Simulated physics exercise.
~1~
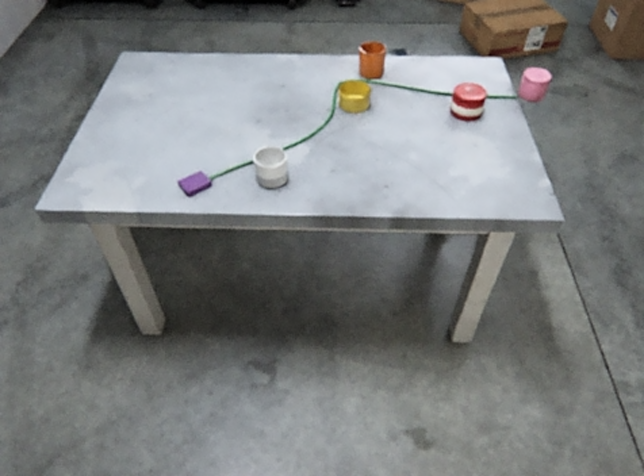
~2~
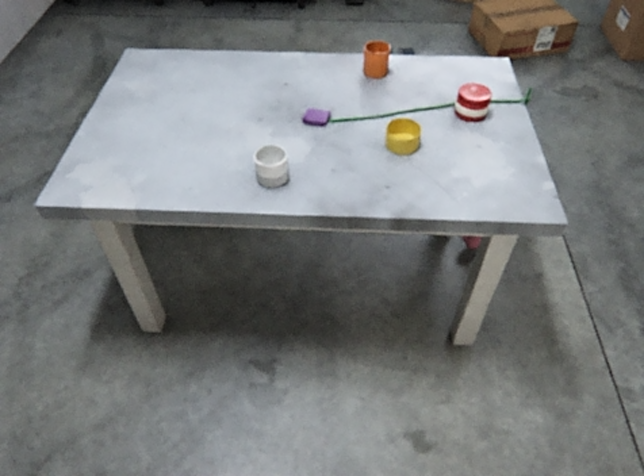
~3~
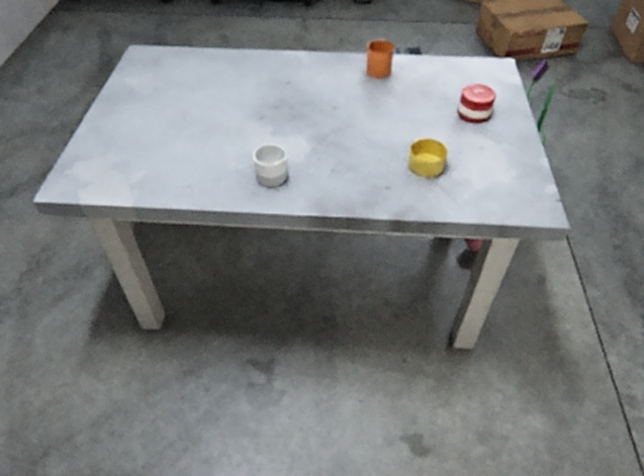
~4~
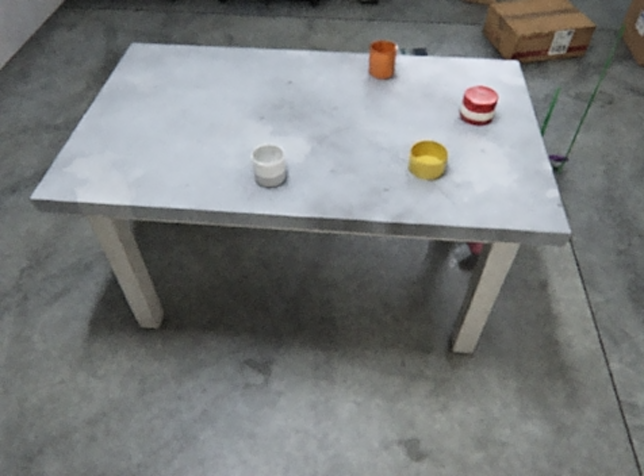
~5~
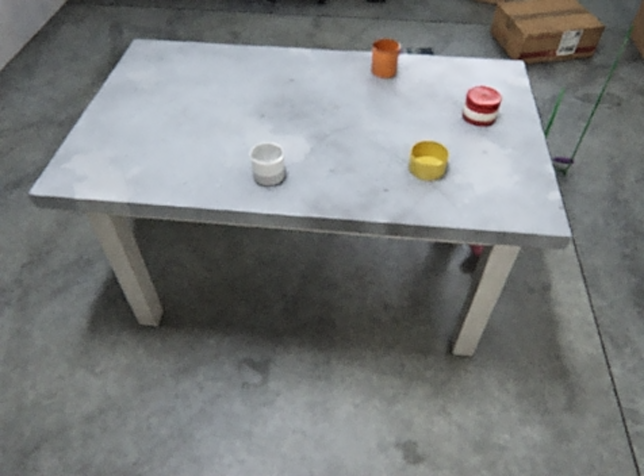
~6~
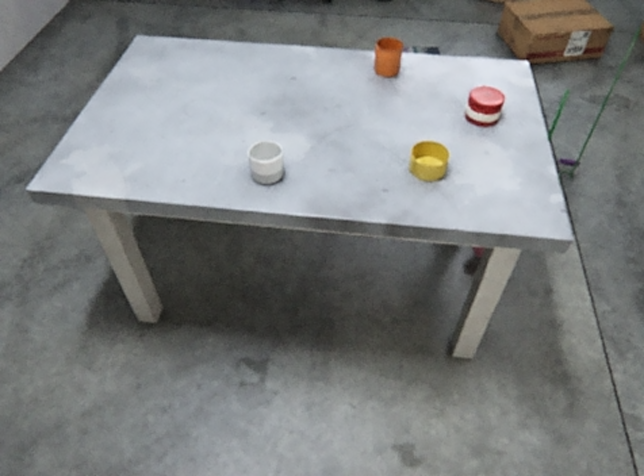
A green cable winds across a pale tabletop from a small purple phone, past a white mug, a yellow cup, an orange mug and a red canister, to a pink speaker at the right edge. The speaker drops off and ends up beneath the table, while the cable slides right, drawing the phone along and shifting the yellow cup right and toward the near side. Cable and phone then pass over the right edge, and the phone hangs lower beside the table. The yellow cup settles, staying on top with the canister and both mugs.
